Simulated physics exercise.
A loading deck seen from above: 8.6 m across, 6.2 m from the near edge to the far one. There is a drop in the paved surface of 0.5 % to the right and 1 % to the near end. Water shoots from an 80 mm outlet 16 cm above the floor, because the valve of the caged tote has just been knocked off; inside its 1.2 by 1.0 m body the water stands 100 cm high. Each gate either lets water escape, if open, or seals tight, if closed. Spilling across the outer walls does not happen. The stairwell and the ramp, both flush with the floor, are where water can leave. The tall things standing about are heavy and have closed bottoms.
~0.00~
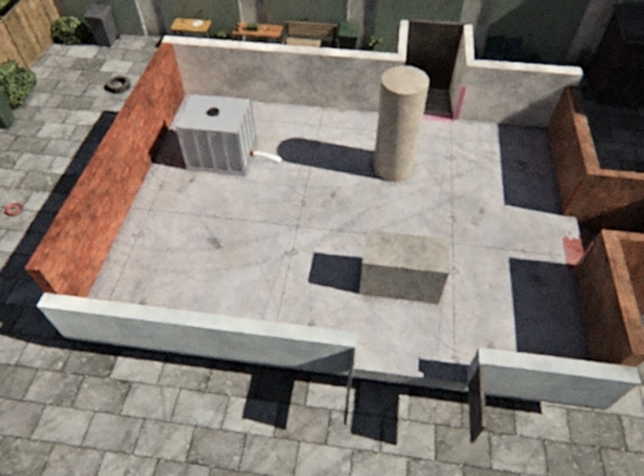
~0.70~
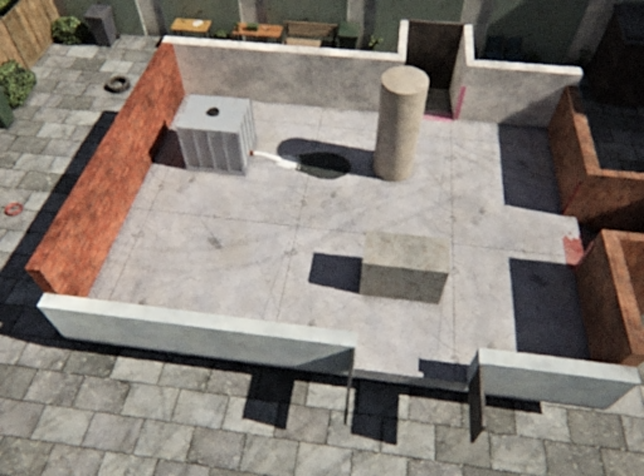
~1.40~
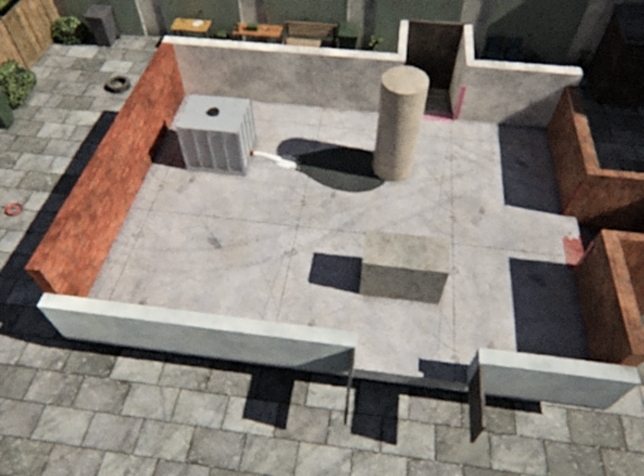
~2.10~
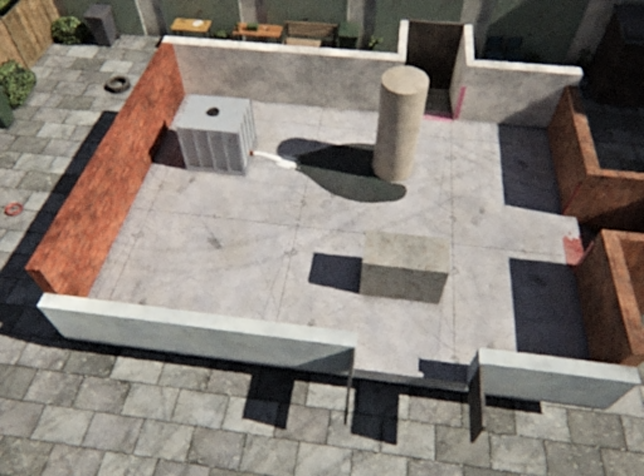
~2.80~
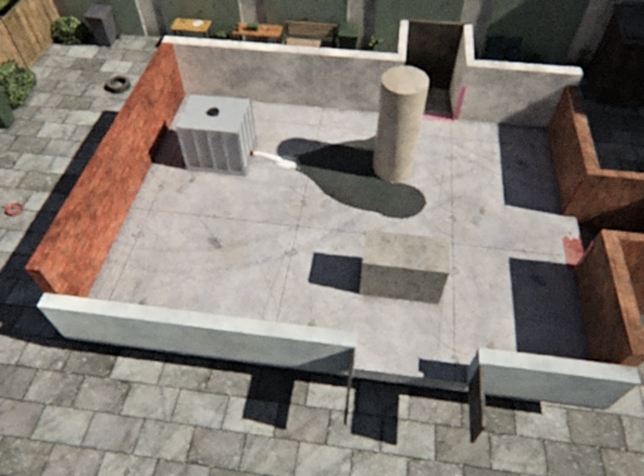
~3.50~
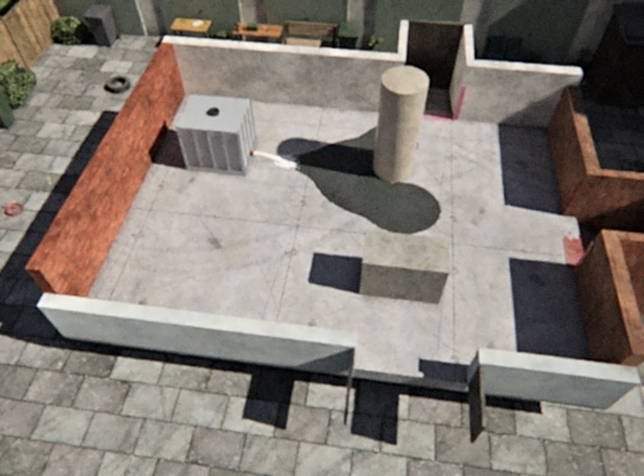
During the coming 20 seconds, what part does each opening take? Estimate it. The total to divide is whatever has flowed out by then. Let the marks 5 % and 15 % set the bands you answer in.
I would say the gate takes less than 5 %; the stair shaft (marked red) takes under 5 %; the basement ramp (marked pink) takes not even 5 %.
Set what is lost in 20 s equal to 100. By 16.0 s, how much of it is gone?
By then, roughly 50 per cent.
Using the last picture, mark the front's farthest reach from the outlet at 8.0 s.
The front reaches farthest at about (490, 296).
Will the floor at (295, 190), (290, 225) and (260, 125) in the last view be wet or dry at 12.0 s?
First untouched, next untouched, last untouched.
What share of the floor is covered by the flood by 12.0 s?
It comes to about 35 percent wet.
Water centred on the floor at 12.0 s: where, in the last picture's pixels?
Centre of the water: Close to (408, 200).
After 5.0 s water covers 15 % of the floor and is deepest (5 cm) near (371, 168); gone so far, the gate 0 %, the stair shaft (marked red) 0 %, the basement ramp (marked pink) 0 %.
After 8.0 s water covers 20 % of the floor and is deepest (5 cm) near (371, 168); gone so far, the gate 0 %, the stair shaft (marked red) 0 %, the basement ramp (marked pink) 0 %.
After 12.0 s water covers 35 % of the floor and is deepest (5 cm) near (371, 168); gone so far, the gate 0 %, the stair shaft (marked red) 0 %, the basement ramp (marked pink) 1 %.
After 16.0 s water covers 45 % of the floor and is deepest (4 cm) near (371, 168); gone so far, the gate 0 %, the stair shaft (marked red) 0 %, the basement ramp (marked pink) 2 %.
After 20.0 s water covers 50 % of the floor and is deepest (4 cm) near (363, 167); gone so far, the gate 1 %, the stair shaft (marked red) 1 %, the basement ramp (marked pink) 3 %.
